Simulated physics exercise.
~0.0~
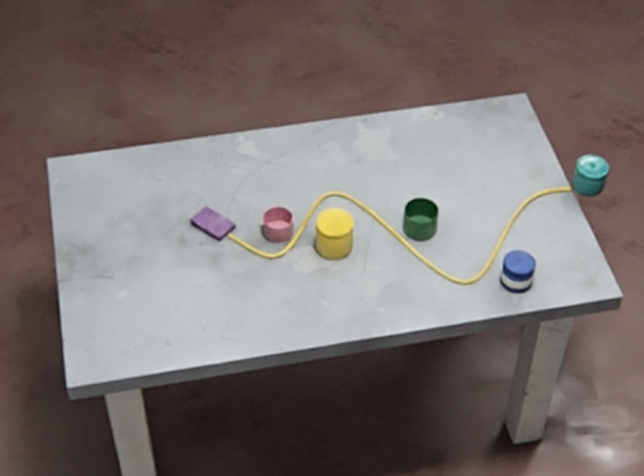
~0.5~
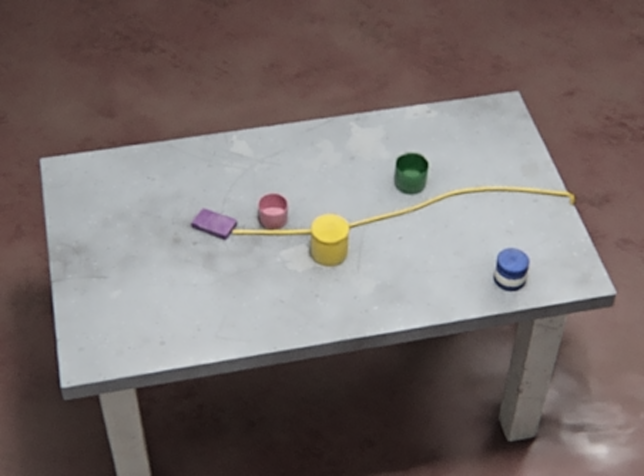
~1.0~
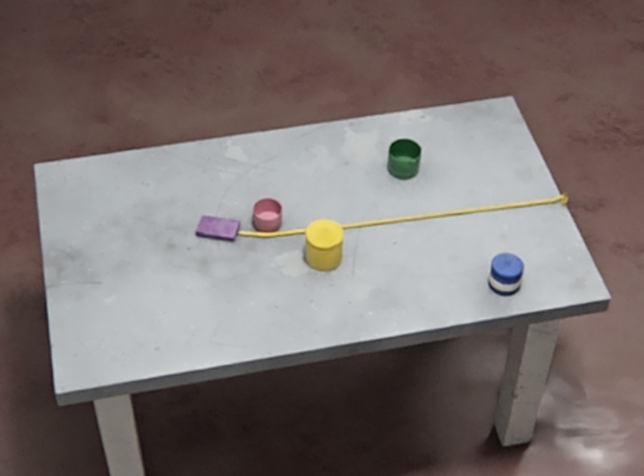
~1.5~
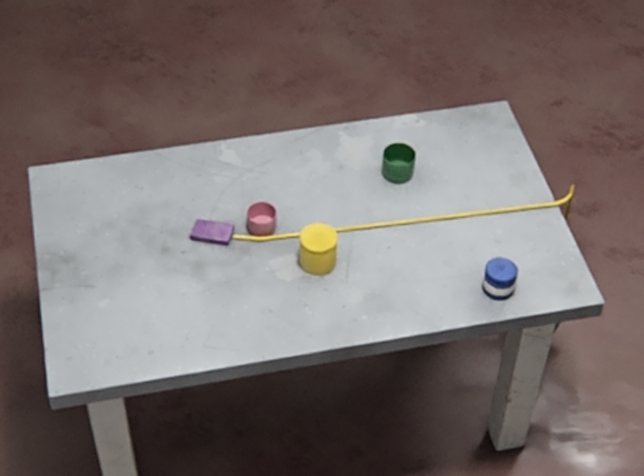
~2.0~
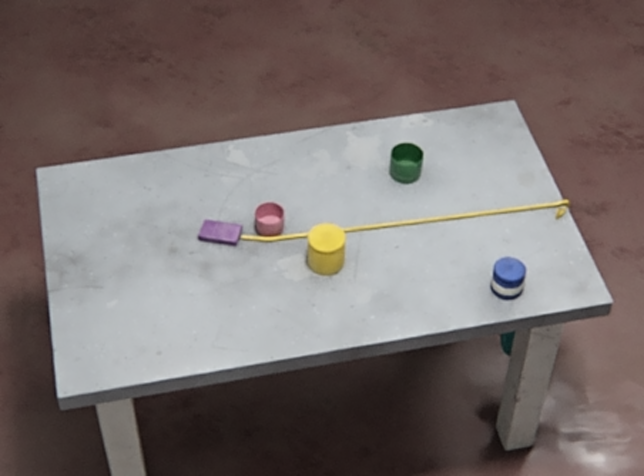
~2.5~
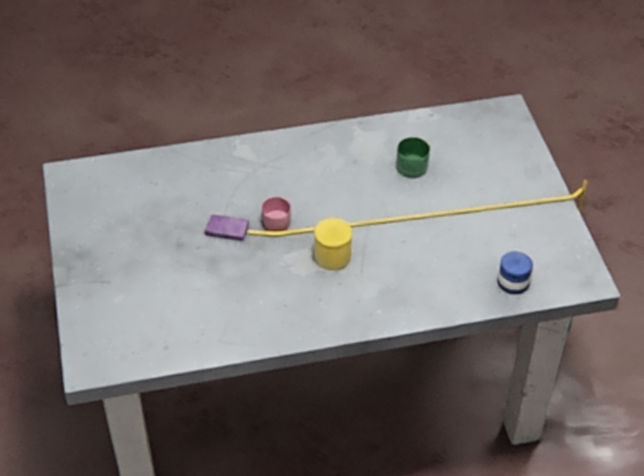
On a pale, worn table above a reddish-brown floor, a wavy yellow cord runs from a small purple block, past a pink cup, a yellow tub, a green cup and a blue tin, to a teal container just beyond the right edge. The teal container drops out of sight, and the cord pulls nearly straight, shoving the green cup toward the back. The pink cup shifts only slightly, while the yellow tub and blue tin stay put. The cord's far end flicks about at the edge, and the teal container shows briefly beneath the table. Finally it is hidden again, with the purple block still on top and the cord's tip curling upward.
